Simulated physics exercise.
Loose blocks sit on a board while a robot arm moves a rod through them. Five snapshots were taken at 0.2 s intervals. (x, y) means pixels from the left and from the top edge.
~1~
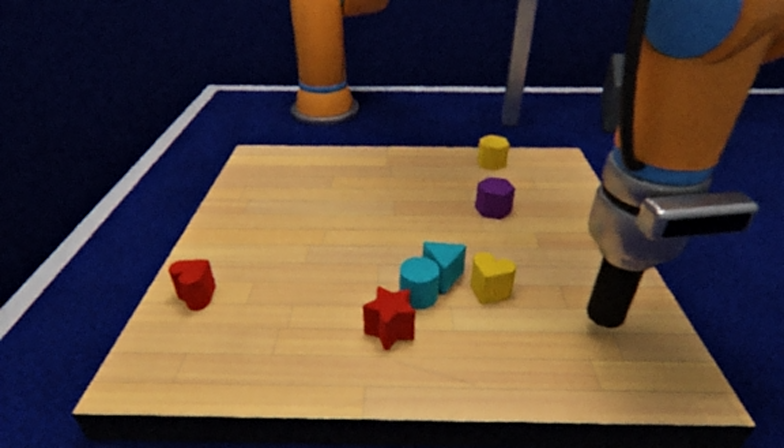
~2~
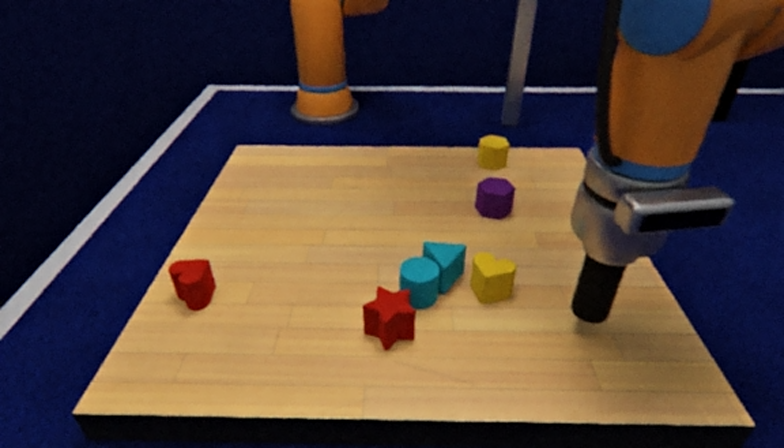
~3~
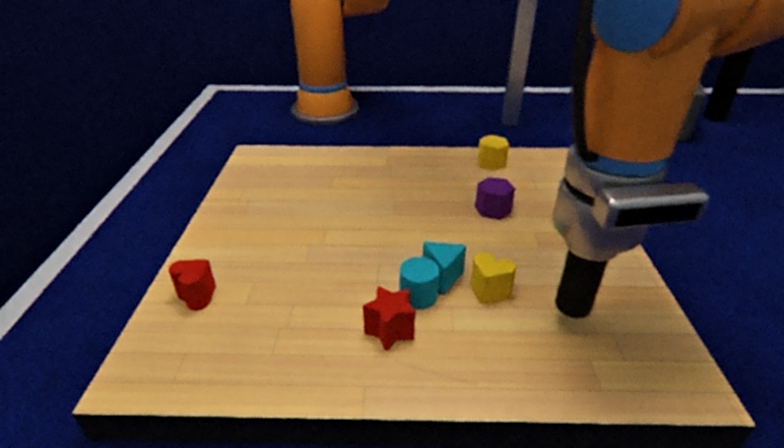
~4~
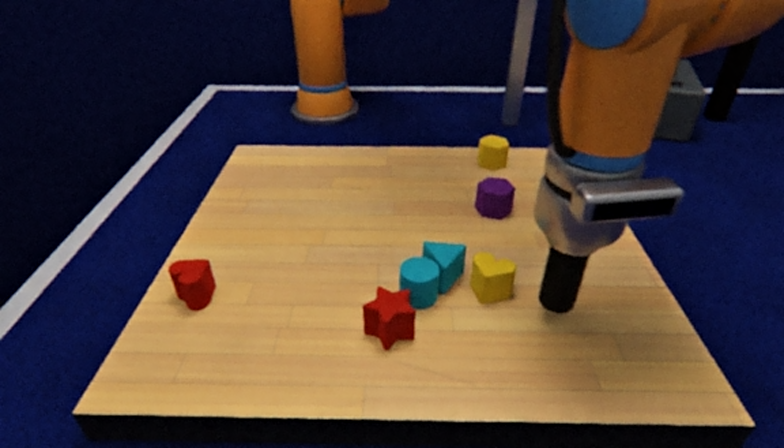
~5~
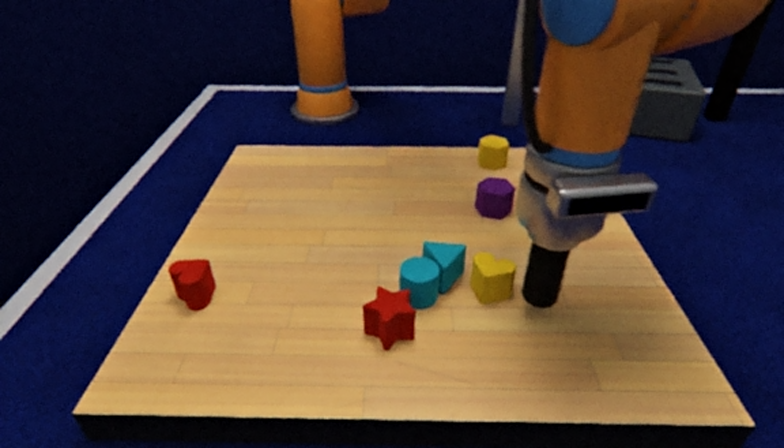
The clip shows an orange robot arm moving a black rod slowly leftward over a wooden board, from the right side to just beside a yellow heart-shaped block, while the red, turquoise, yellow and purple blocks all stay still.
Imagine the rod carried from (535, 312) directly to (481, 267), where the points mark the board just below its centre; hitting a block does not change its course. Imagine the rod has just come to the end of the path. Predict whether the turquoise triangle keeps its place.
It is moved from its place.
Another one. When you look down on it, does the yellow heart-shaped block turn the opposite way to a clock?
The answer is yes.
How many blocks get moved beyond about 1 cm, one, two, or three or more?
That makes 2 blocks.
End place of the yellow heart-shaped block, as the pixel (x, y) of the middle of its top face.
Just about (451, 239).
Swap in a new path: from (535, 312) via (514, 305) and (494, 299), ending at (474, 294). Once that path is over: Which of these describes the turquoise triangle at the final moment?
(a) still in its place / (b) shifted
b (shifted)
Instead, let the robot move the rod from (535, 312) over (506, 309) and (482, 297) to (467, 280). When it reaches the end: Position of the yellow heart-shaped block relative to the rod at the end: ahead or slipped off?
Ahead to the end.
The first path, step by step. Halfway along, rod at (509, 274); turquoise triangle at (437, 249), turned 15° anticlockwise; yellow heart-shaped block at (474, 254), turned 20° anticlockwise.
At the end, rod at (483, 253); turquoise circular block unmoved; turquoise triangle at (418, 246), turned 50° anticlockwise; yellow heart-shaped block at (451, 239), turned 45° anticlockwise.
